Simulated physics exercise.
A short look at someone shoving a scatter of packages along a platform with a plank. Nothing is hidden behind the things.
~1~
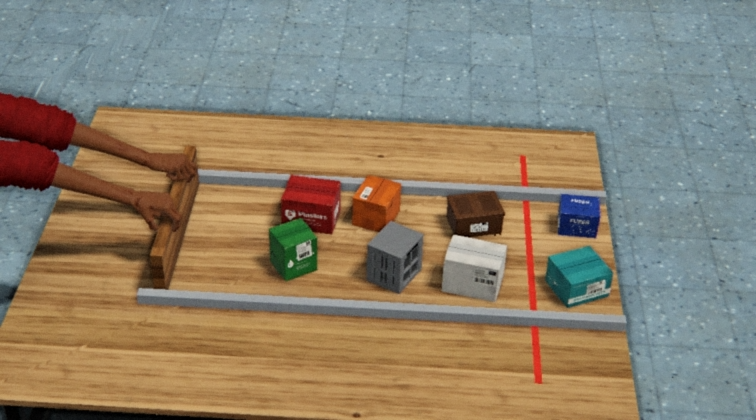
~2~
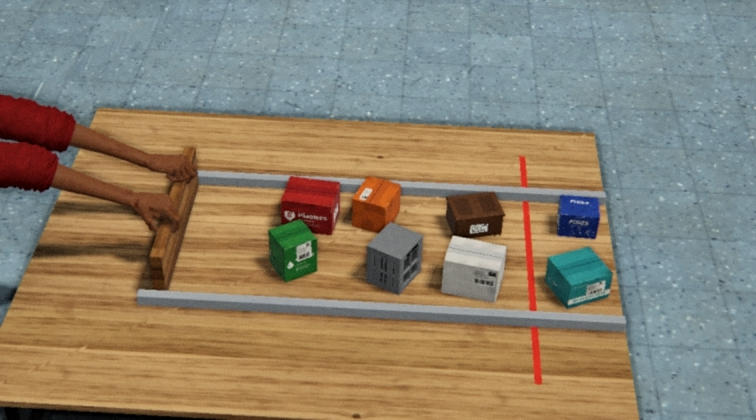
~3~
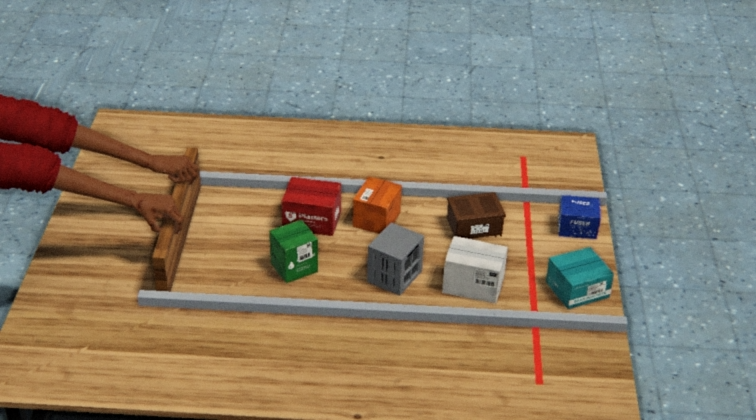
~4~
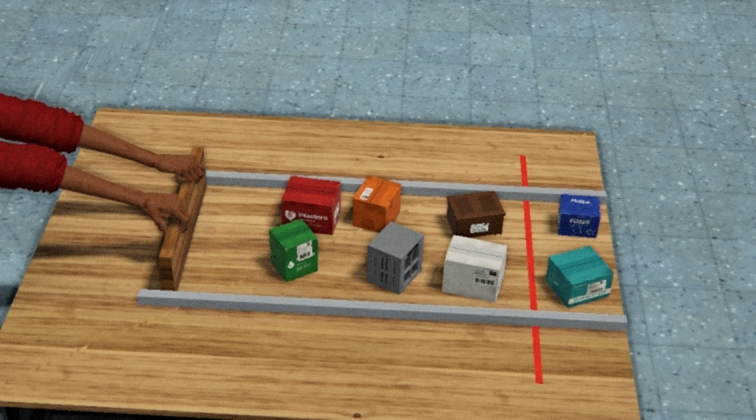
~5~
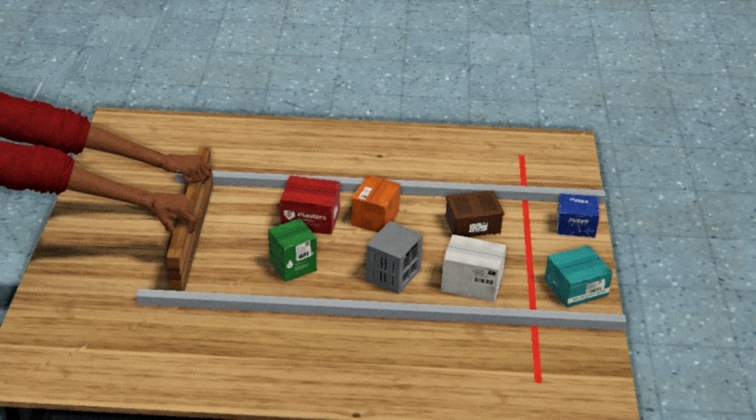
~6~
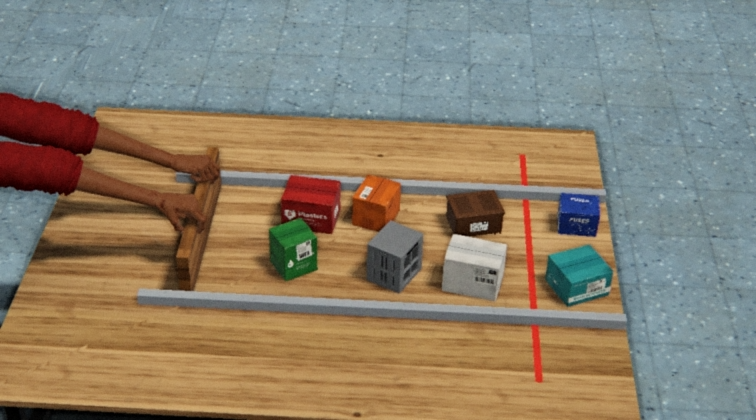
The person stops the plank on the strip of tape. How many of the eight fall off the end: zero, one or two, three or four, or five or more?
In the end the number that fall off is three or four.
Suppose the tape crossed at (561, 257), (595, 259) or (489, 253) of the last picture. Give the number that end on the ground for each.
It would be 6, 8 and 2.
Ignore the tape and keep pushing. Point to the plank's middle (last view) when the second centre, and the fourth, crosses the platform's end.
About (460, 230), then (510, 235).
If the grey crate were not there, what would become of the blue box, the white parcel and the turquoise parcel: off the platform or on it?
The blue box goes over, the white parcel stays on, the turquoise parcel is lost.
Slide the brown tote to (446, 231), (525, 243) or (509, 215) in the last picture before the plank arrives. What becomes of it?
In turn it survives; tumbles off; drops off.
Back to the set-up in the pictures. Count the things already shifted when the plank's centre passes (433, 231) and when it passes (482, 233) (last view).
By then 8, and 8.
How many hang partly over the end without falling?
It comes to 1.
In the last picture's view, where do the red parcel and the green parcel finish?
About (555, 215), and the other about (552, 270).
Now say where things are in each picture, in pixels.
In the first picture, blue box (579, 216); turquoise parcel (579, 277); brown tote (475, 215); plank (176, 217); tape (530, 256).
In the second picture, turquoise parcel (578, 277); orange parcel (376, 205).
In the third picture, brown tote (475, 217); grey crate (395, 259).
In the fourth picture, blue box (579, 216); green parcel (294, 250).
In the fifth picture, turquoise parcel (578, 276); red parcel (310, 205).
In the sixth picture, blue box (578, 215); turquoise parcel (579, 275); brown tote (475, 214); plank (200, 219); tape (530, 255).
Soon after, none off yet; blue box at rest near (578, 215); turquoise parcel at rest near (579, 275); brown tote at rest near (475, 214).
Then, none off yet; blue box at rest near (578, 215); turquoise parcel at rest near (580, 275); brown tote moved about its own width near (533, 221).
By the end, the number that fall off is three or four; fallen, white parcel, brown tote, turquoise parcel and blue box.
